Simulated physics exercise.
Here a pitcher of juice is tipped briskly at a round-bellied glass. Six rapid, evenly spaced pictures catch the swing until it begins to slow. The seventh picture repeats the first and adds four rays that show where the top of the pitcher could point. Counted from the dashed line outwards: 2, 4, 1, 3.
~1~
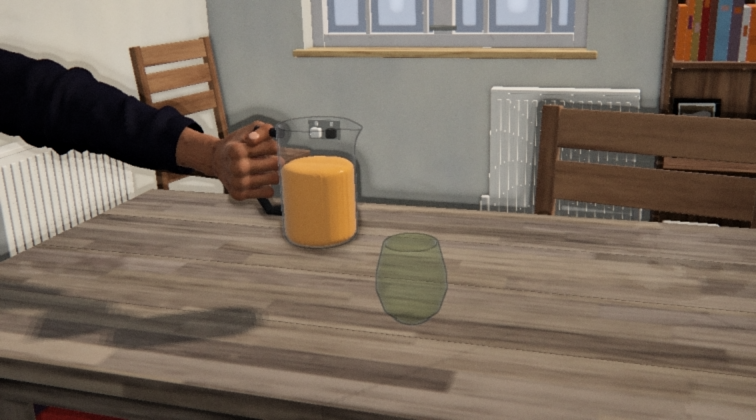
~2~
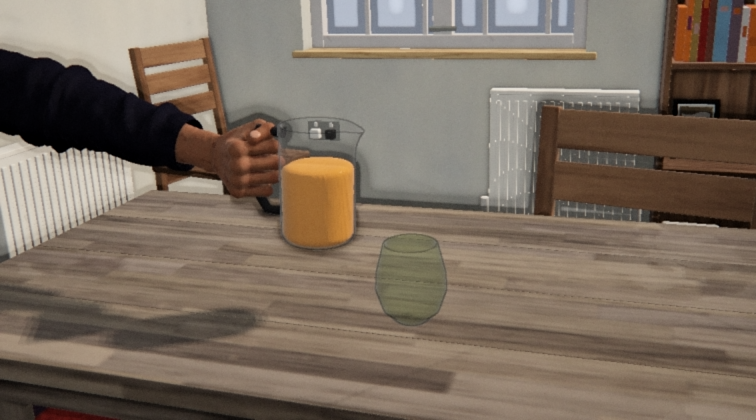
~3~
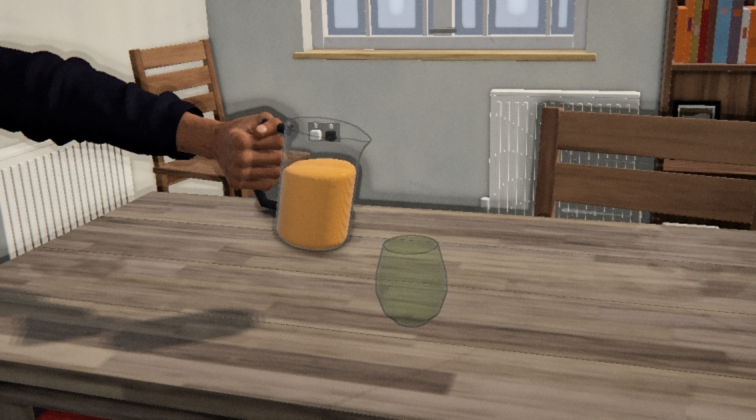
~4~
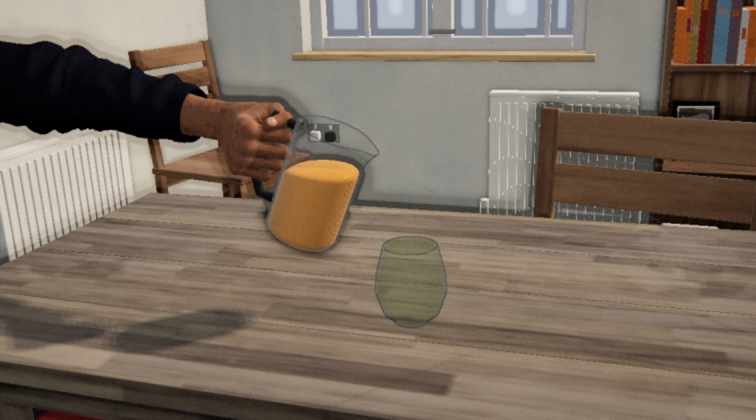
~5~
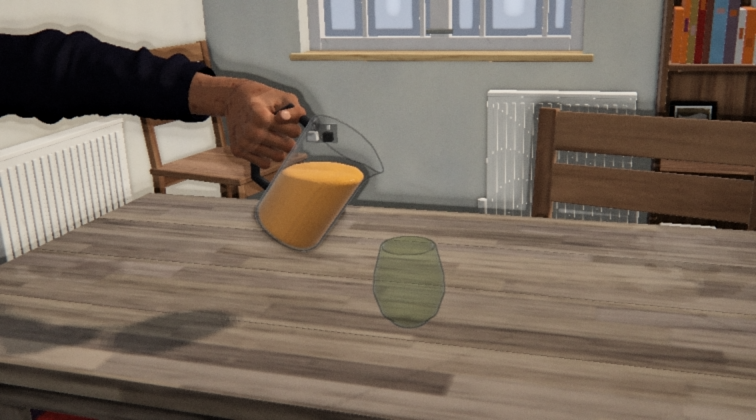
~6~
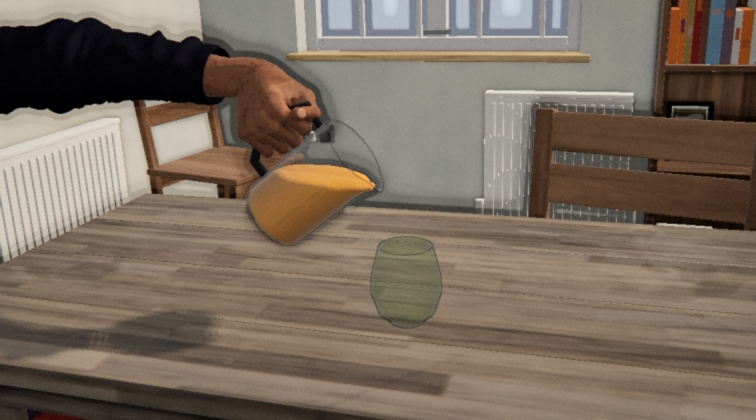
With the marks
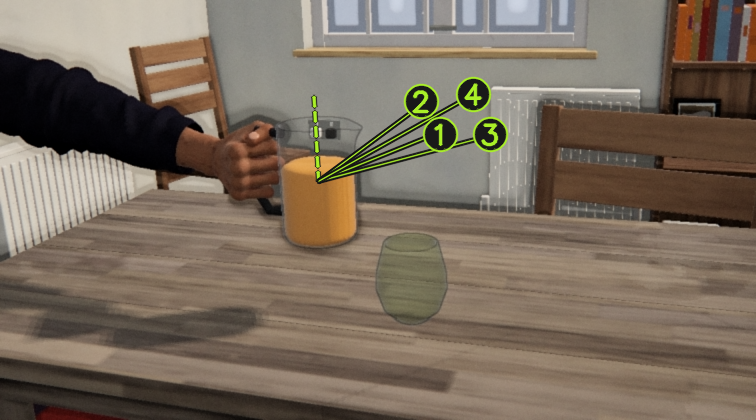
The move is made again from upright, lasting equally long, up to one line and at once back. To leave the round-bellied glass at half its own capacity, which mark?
3 is best.
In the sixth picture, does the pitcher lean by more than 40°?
Yes, it does.
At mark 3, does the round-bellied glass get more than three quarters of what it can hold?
No, less.
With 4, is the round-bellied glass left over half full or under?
Under half.
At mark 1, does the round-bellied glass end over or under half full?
Under half.
On the marked copy, 1 at (423, 138); 2 at (409, 113); 3 at (474, 139); 4 at (458, 102).
With 1, the round-bellied glass ends with about 32 % of what it can hold.
With 2, the round-bellied glass ends with about 8 % of what it can hold.
With 3, the round-bellied glass ends with about 49 % of what it can hold.
With 4, the round-bellied glass ends with about 18 % of what it can hold.
